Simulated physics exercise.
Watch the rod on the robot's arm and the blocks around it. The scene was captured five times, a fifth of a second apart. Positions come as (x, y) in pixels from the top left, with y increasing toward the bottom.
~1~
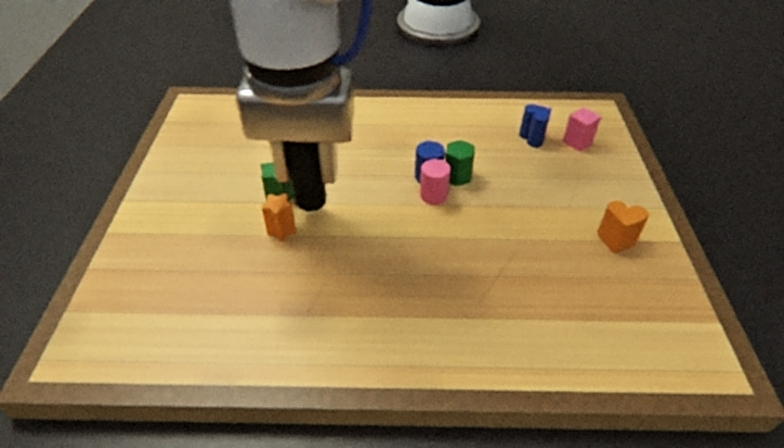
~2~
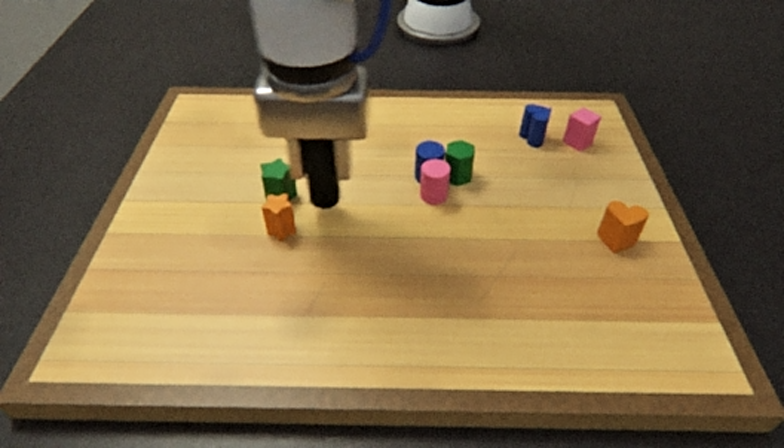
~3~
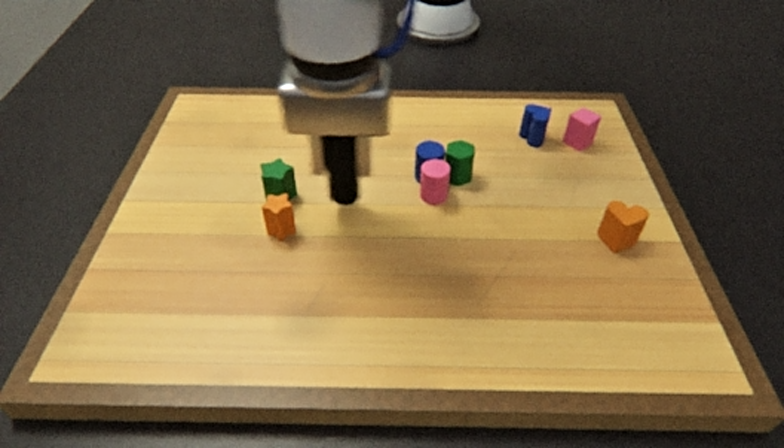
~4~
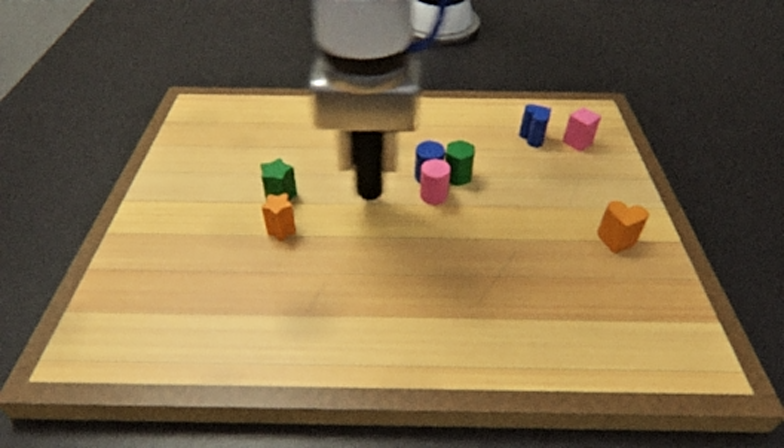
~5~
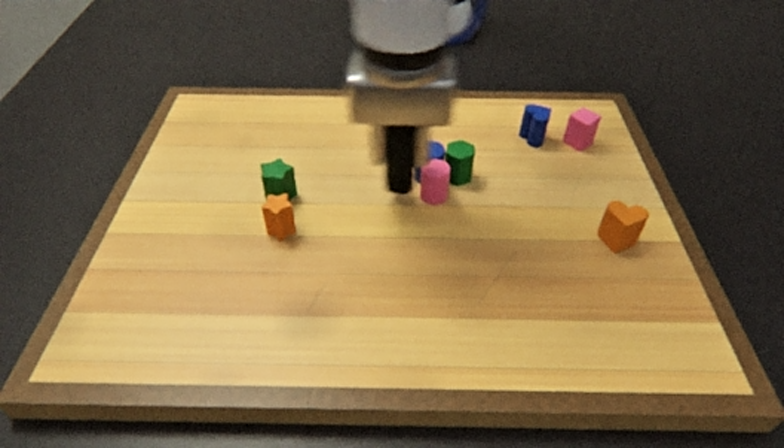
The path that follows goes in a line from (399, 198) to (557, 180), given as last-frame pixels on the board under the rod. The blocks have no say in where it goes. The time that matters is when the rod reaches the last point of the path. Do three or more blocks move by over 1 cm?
No, it doesn't check out.
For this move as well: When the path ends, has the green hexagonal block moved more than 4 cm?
No - that is not the case.
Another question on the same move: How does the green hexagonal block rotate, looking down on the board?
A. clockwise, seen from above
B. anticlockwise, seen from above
Choice B: Anticlockwise, seen from above.
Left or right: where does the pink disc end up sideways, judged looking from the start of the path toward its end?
It moves over to the right.
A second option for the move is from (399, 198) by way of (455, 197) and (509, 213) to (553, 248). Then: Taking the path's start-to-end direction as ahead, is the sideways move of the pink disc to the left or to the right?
It goes toward the left-hand side.
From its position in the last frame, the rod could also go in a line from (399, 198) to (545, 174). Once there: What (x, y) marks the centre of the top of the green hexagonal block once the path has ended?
Put as a pixel place, it's (479, 139).
What follows on the original path. One third of the way, rod at (456, 179); blue disc at (433, 148); pink disc at (487, 165); green hexagonal block at (467, 147), turned 40° anticlockwise.
Two thirds of the way, rod at (510, 173); blue disc at (433, 148); pink disc at (543, 164); green hexagonal block at (477, 143), turned 90° anticlockwise.
At the end, rod at (561, 167); blue disc at (433, 148); pink disc at (587, 169); green hexagonal block at (477, 143), turned 90° anticlockwise; blue heart block in place.
